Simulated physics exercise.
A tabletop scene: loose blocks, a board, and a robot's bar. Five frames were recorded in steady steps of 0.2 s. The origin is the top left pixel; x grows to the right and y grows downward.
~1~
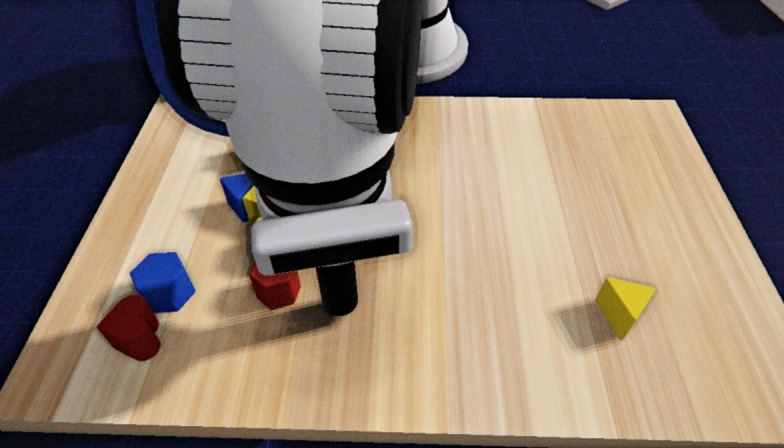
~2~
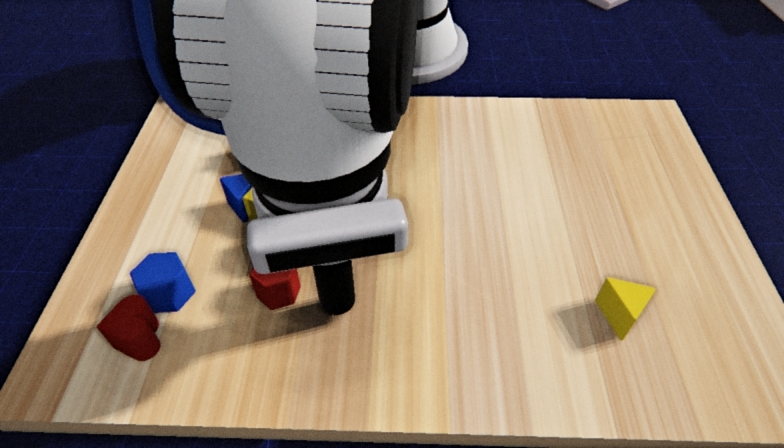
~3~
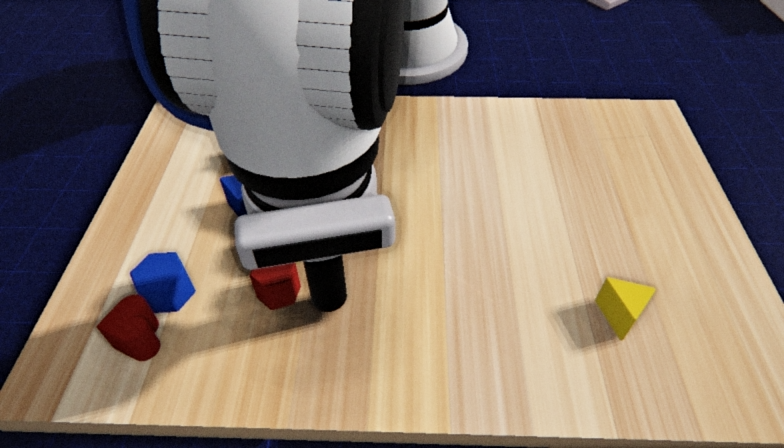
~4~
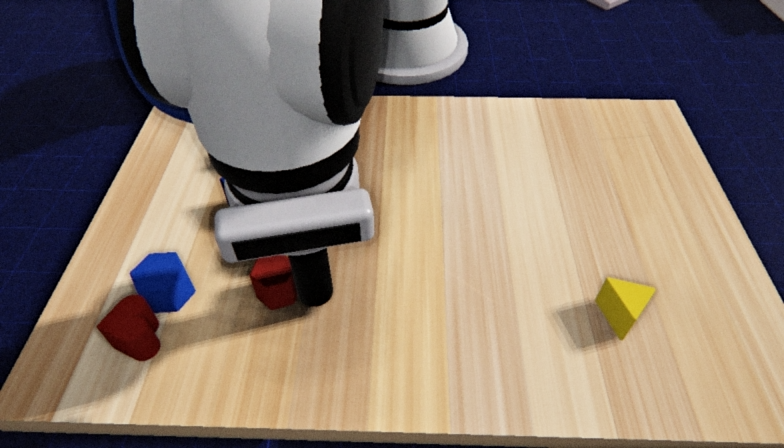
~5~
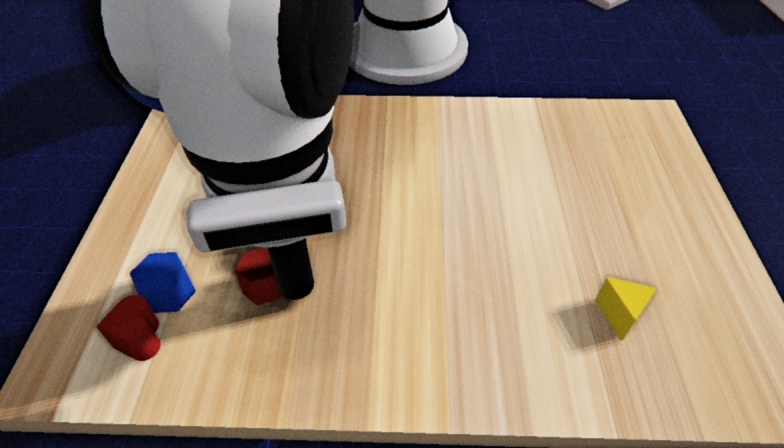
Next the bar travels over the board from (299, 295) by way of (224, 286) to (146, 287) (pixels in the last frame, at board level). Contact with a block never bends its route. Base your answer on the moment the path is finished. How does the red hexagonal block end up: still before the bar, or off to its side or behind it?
My prediction: No longer in front.
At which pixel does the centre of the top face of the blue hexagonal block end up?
Most likely (87, 281).
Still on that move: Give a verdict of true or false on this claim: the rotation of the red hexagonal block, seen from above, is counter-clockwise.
It is false.
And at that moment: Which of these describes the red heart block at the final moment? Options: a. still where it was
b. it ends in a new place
a: Still where it was.
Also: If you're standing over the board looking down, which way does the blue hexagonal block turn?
Counter-clockwise, from overhead.
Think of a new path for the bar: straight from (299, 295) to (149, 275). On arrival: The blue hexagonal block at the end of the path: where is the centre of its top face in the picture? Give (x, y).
In the picture, it is at (98, 279).
The first path, step by step. One third of the way, bar at (245, 279); red hexagonal block at (209, 252), turned 20° clockwise.
Two thirds of the way, bar at (192, 276); blue hexagonal block at (141, 270), turned 25° anticlockwise; red hexagonal block at (175, 237), turned 55° clockwise.
At the end, bar at (140, 278); red heart block unmoved; blue hexagonal block at (87, 281), turned 55° anticlockwise; red hexagonal block at (167, 233), turned 75° clockwise; yellow hexagonal block unmoved.
